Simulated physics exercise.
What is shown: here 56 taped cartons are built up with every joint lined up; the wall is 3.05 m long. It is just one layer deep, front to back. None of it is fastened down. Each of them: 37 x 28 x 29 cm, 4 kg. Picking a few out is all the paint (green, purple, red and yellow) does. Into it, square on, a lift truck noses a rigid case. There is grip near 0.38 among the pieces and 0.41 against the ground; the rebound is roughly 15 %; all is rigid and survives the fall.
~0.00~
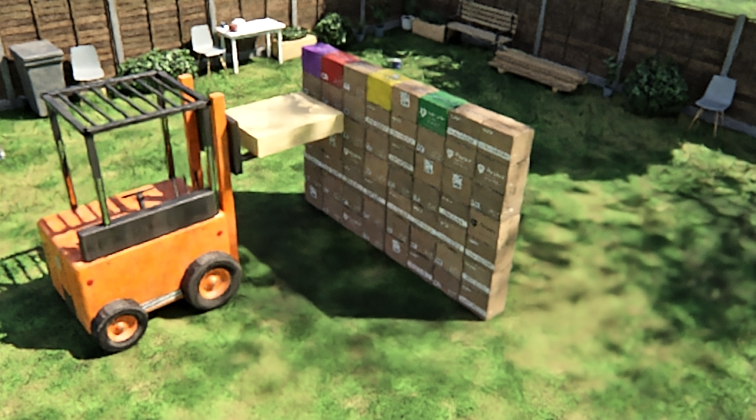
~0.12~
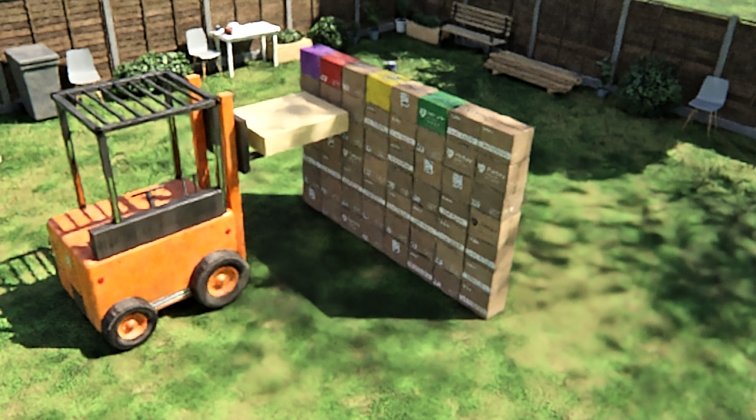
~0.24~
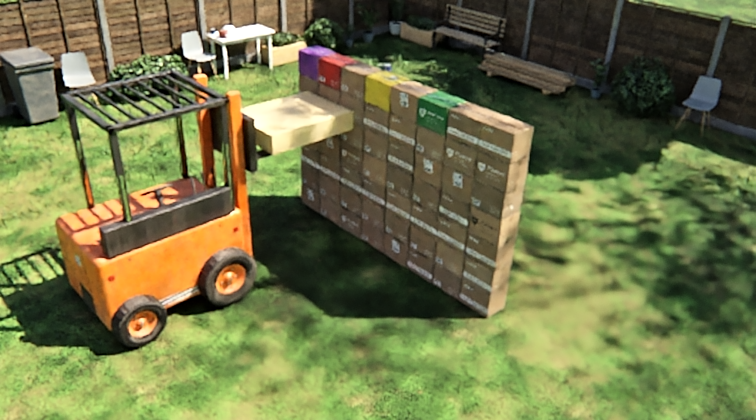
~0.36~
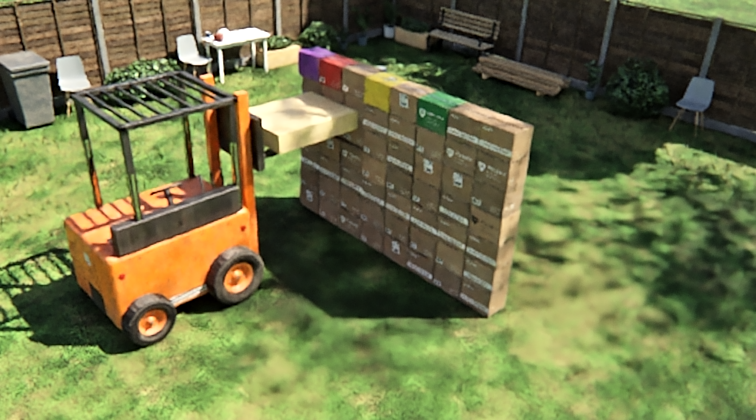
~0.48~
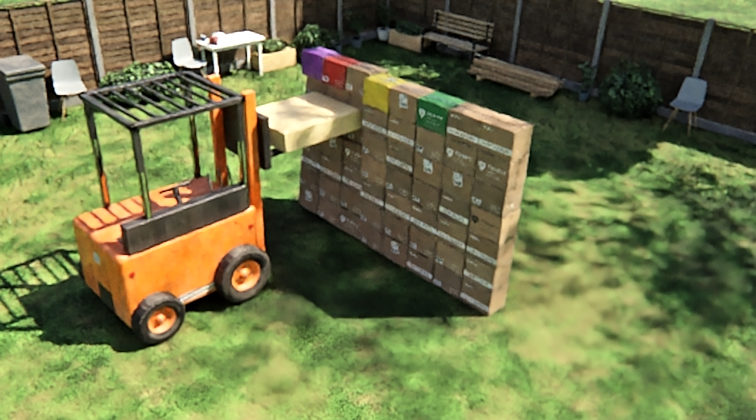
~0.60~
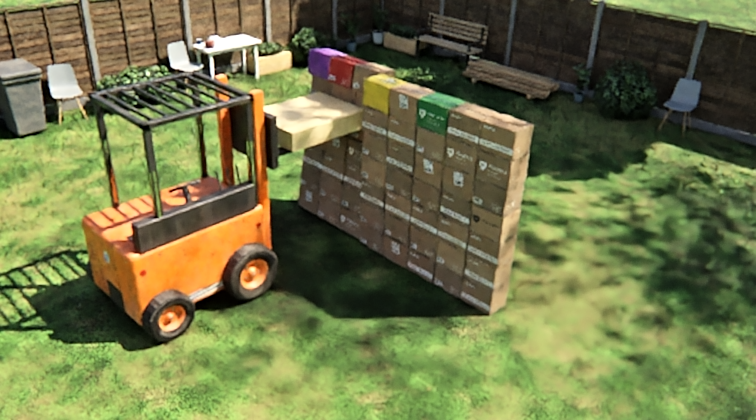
An orange forklift rolled slowly forward across a lawn, carrying a pale block up to a wall of stacked cardboard boxes, then pushed into its far end, and the purple and red boxes on top tilted slightly.
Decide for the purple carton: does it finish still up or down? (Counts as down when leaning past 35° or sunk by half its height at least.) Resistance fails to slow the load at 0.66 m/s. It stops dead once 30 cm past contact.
It finishes down.
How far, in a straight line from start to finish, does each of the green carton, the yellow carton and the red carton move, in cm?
The green one ends around 0 cm from its start, the yellow one around 0 cm and the red one around 450 cm.
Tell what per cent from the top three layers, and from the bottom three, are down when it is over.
Top: 40%, bottom: 40%.
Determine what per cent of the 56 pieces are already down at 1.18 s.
15 per cent at that moment.
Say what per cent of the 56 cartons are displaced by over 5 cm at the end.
Shifted: 40 per cent.
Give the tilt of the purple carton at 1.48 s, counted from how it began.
Angle at that time, about 60 degrees.
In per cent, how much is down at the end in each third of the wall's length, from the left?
From the left: 100, then 0, then 0 percent.
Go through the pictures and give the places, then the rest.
In the first picture (each place is the centre of the face we see best; the camera moves round a little), load (336, 123) 16 cm short of touching; purple carton (311, 63); yellow carton (378, 93); red carton (331, 72); all as stacked.
The second picture shows load (341, 122) 9 cm short of touching; purple carton (309, 64).
The third picture shows load (346, 121) 7 mm short of touching; purple carton (308, 65).
The fourth picture shows load (351, 120) 7 cm in; purple carton (308, 66) moved 24 mm; 10 have shifted.
The fifth picture shows load (355, 119) 15 cm in; purple carton (312, 65) tilted 4°; red carton (333, 74) tilted 4°; 21 have shifted.
The sixth picture shows load (360, 119) 23 cm in; purple carton (319, 65) tilted 8°; red carton (340, 73) tilted 8°; green carton (432, 117); 21 have shifted.
By 0.86 s, none of the 56 cartons down, 21 disturbed; purple carton tilted 17°; red carton tilted 15°.
By 1.18 s, 9 of the 56 cartons down; purple carton tilted 33°, 20 cm lower; red carton tilted 31°, 18 cm lower.
By 1.48 s, 21 of the 56 cartons down; purple carton tilted 60°, 88 cm lower; red carton tilted 57°, 81 cm lower.
By 1.88 s, 21 of the 56 cartons down; purple carton on its side; red carton on its side.
When it is over (2.9 s), 21 of the 56 cartons down; purple carton on its side; red carton on its side; yellow carton unmoved. In pixels of the last frame, middles, purple carton near (485, 128), red carton near (528, 129).
